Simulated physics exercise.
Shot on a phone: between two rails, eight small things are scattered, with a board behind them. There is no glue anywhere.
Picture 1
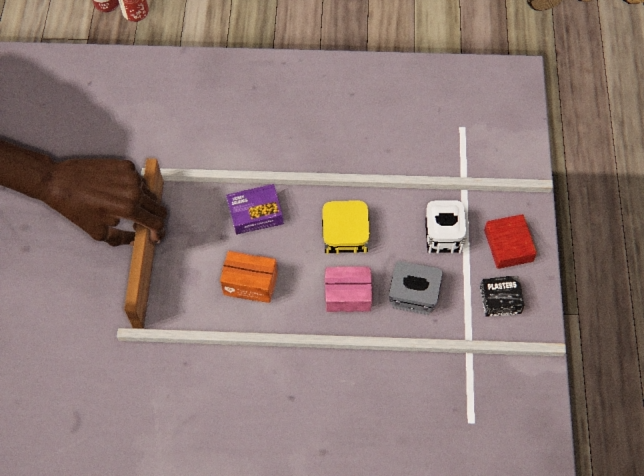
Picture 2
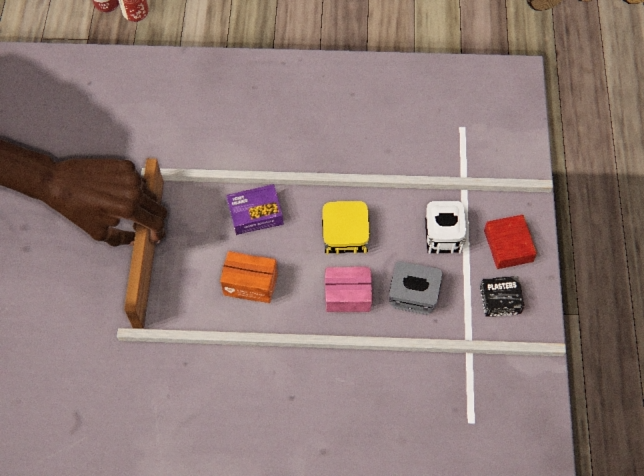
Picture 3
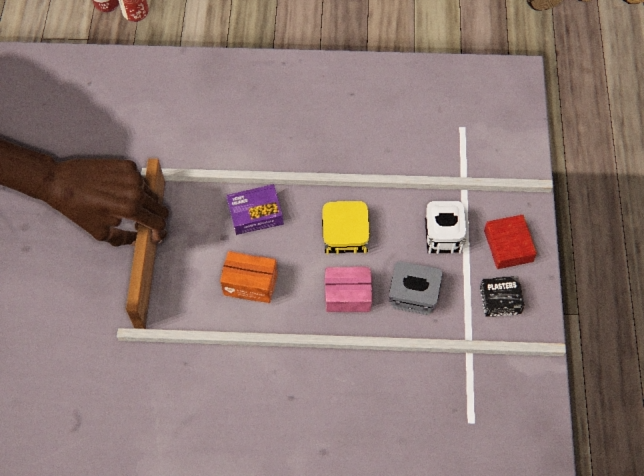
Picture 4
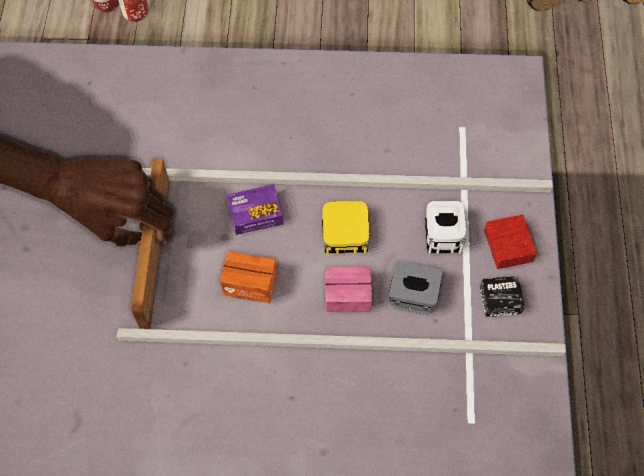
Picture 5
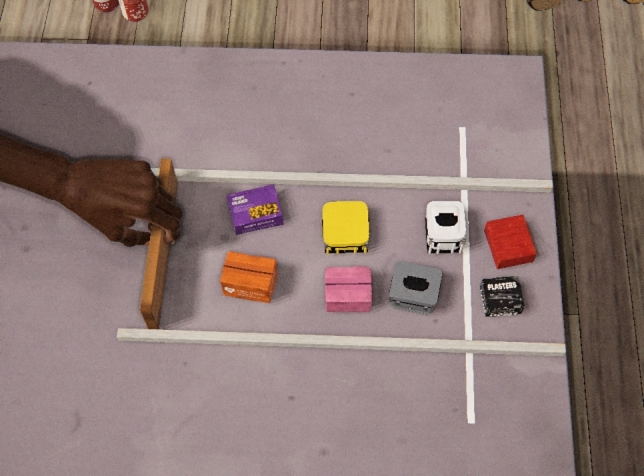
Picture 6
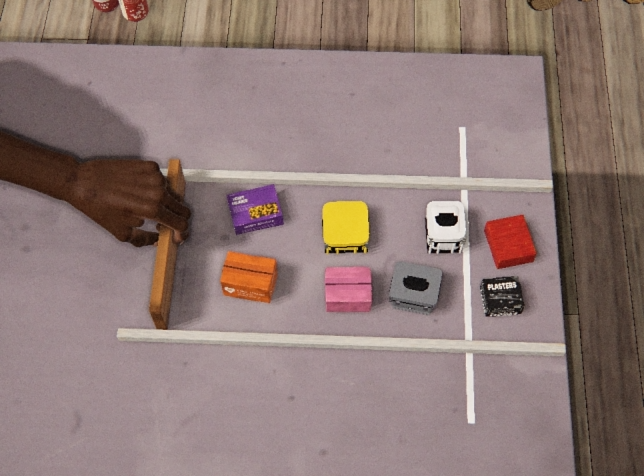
On a grey tabletop between two pale rails, a hand holding a wooden board slides it slightly right toward eight small scattered objects.
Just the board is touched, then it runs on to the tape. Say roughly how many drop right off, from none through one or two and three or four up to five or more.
Dropping off: Three or four.
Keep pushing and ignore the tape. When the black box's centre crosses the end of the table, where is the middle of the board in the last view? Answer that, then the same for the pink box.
The black box puts it at (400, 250), the pink box at (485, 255).
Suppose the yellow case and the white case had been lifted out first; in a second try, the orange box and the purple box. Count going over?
Falls come to 2 the first time and 2 the other time.
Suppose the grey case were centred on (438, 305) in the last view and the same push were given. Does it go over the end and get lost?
From there it topples down.
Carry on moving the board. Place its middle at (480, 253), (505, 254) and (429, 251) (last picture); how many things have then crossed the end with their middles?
The counts: 4, 6 and 2.
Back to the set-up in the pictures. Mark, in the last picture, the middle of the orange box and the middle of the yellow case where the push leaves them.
The orange box settles near (493, 283); as for the yellow case, near (539, 234).
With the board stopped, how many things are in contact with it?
That comes to 2.
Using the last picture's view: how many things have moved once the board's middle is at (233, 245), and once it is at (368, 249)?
The count reaches 2 first and 8 second.
A little later, none off yet; red block at rest near (510, 242); black box at rest near (502, 297); white case at rest near (445, 227).
When it is over, the number that fall off is three or four; down, grey case, white case, black box and red block.
